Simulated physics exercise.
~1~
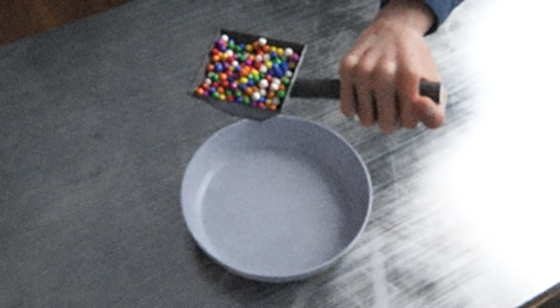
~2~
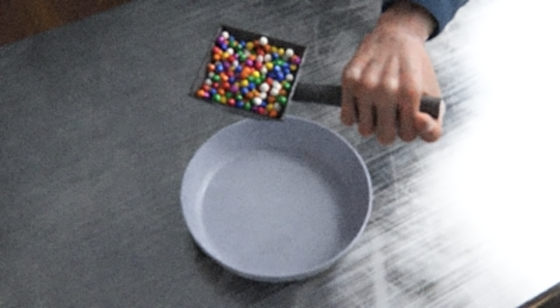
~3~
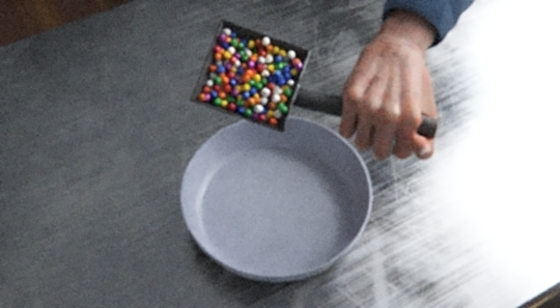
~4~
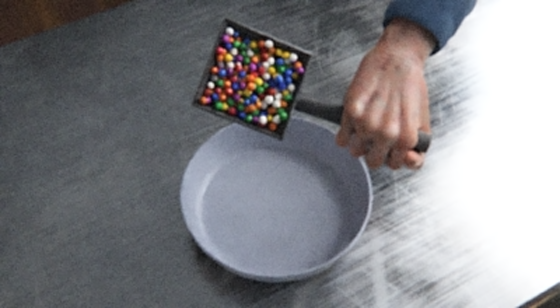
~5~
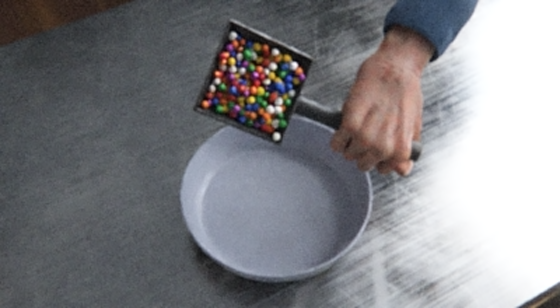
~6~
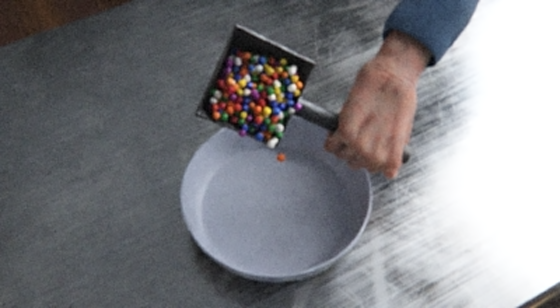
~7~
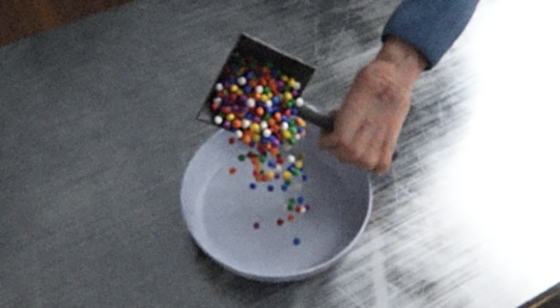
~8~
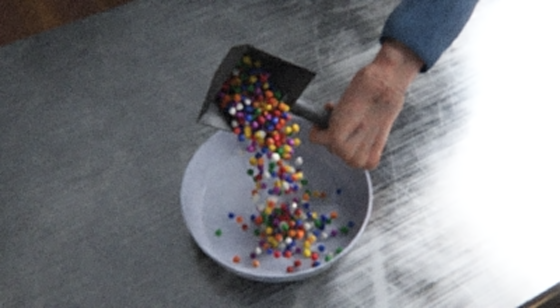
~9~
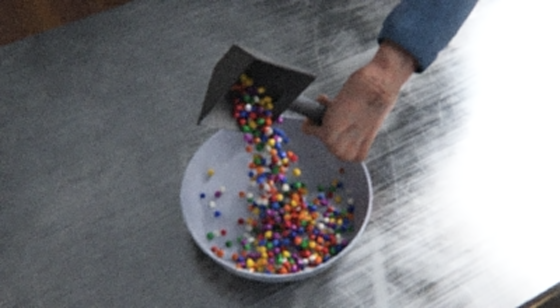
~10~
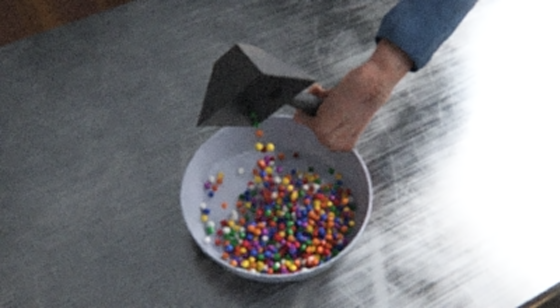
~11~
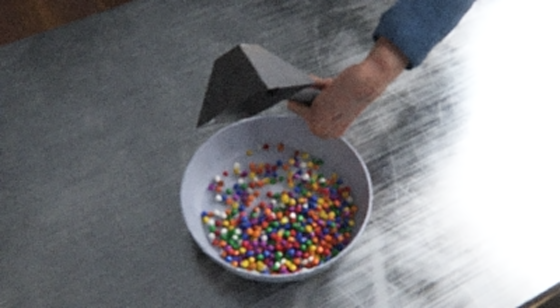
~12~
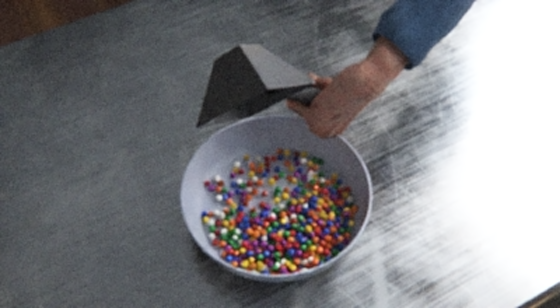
A hand tilting a square dark scoop of colourful beads, pouring them all into a round grey pan on a table.
